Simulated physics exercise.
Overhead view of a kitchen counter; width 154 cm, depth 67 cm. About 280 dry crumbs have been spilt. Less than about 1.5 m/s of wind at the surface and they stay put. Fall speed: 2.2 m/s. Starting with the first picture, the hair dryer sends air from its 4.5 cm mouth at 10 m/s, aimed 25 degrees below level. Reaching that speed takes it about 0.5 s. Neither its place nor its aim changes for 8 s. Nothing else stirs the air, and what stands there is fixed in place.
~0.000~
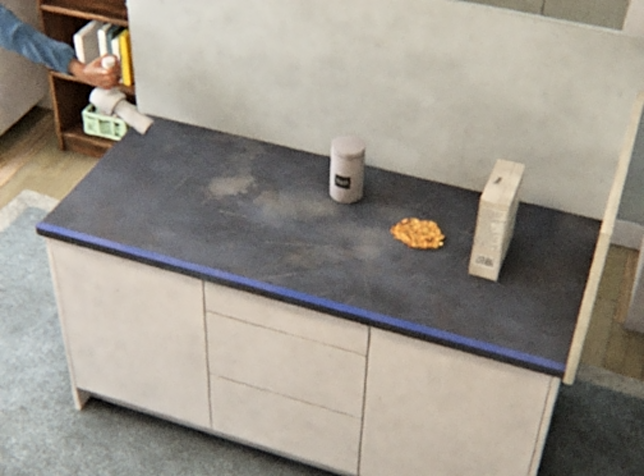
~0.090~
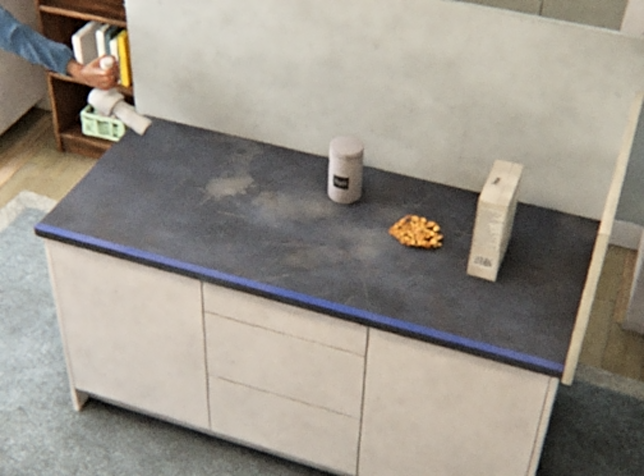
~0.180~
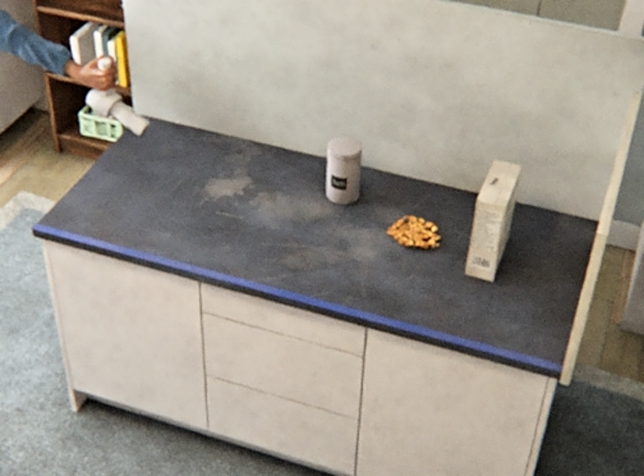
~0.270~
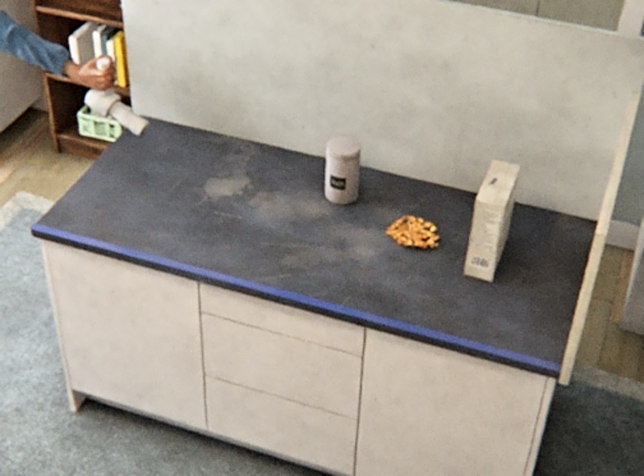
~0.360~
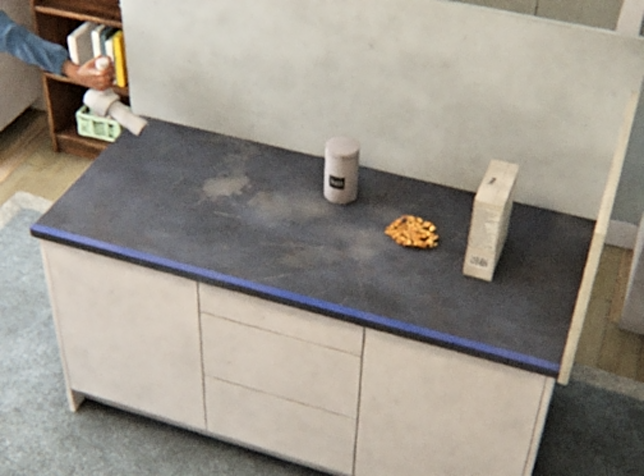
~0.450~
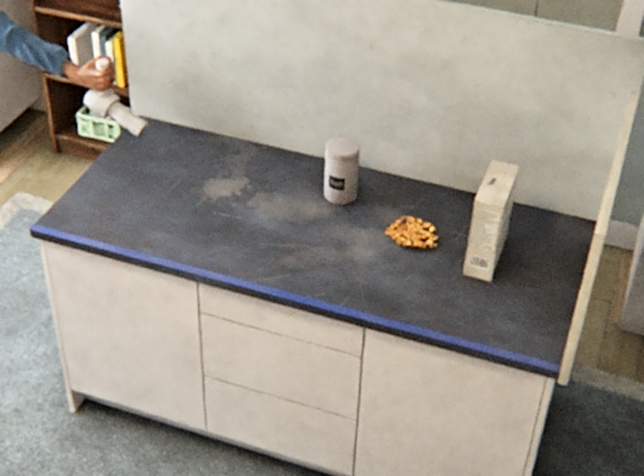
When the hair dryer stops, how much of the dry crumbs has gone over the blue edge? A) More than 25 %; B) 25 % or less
B.
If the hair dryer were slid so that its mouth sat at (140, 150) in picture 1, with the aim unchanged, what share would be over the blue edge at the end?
Outcome: Some 0 in a hundred.
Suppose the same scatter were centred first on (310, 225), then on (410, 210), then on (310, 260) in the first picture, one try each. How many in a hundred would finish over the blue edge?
Taking the three spots in order, you'd get around 20 percent, 0 percent and 90 percent.
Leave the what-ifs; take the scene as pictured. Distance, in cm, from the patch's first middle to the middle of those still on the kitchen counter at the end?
The middle is roughly 15 cm from where it started.
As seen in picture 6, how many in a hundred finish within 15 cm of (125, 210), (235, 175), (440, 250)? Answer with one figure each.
In order: About 0 %, then 0 %, then 70 %.
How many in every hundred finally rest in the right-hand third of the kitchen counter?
100 %.
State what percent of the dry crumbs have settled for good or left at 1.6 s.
About 30 per cent.
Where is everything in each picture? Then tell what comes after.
In the first picture, the middle of the dry crumbs is near (419, 234), none has stirred yet and the mouth of the hair dryer is at (149, 128).
In the second picture, the middle of the dry crumbs is near (418, 231), none has stirred yet and the blue edge is centred on (280, 295).
In the third picture, the middle of the dry crumbs is near (416, 232), none has stirred yet, the top of a carton is at (500, 182) and the top of a jar is at (345, 146).
In the fourth picture, the middle of the dry crumbs is near (415, 232) and none has stirred yet.
In the fifth picture, the middle of the dry crumbs is near (414, 231) and none has stirred yet.
In the sixth picture, the middle of the dry crumbs is near (414, 232) and none has stirred yet.
After 1.6 s, 0 % are over the blue edge; the middle of those still in play is near (467, 247); 30 % have settled or left.
After 2.6 s, 1 % are over the blue edge; the middle of those still in play is near (467, 247); 33 % have settled or left.
After 4.4 s, 1 % are over the blue edge; the middle of those still in play is near (467, 249); 41 % have settled or left.
After 8.0 s, at the end, 1 % are over the blue edge; the middle of those still in play is near (467, 249).
